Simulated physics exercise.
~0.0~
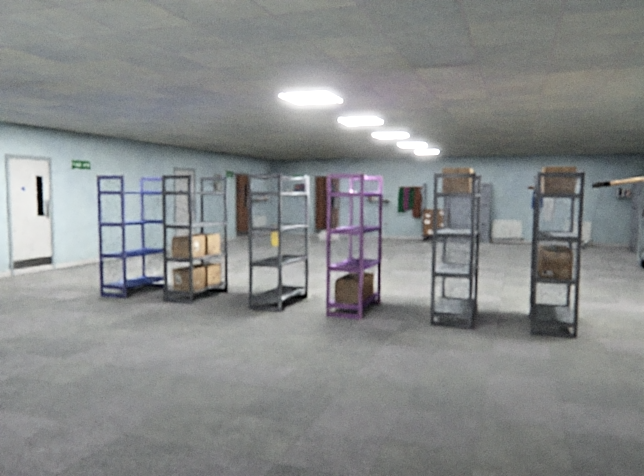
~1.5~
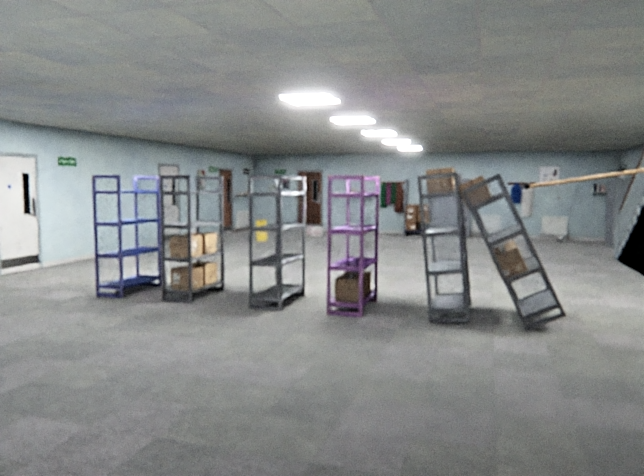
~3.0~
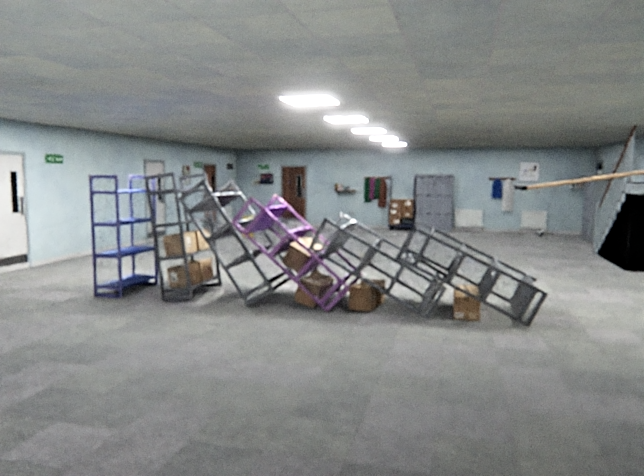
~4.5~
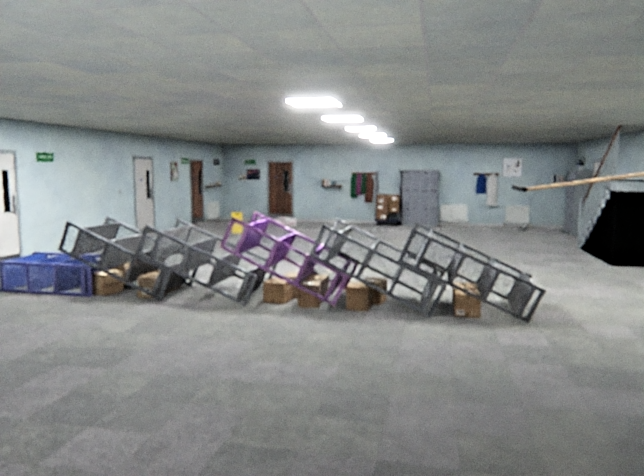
At first, six open metal racks stand in a row across a carpeted room, one blue, one purple and the rest grey, with cardboard cartons on some shelves. A pole reaches in from the right, and the rack at that end tips left against its neighbour. The lean passes down the line, tilting the grey racks and the purple one while cartons spill to the floor. The blue rack at the far left still stands upright, then it too goes over. Finally it lies flat, with the others slumped leftward against one another and cartons scattered among them.
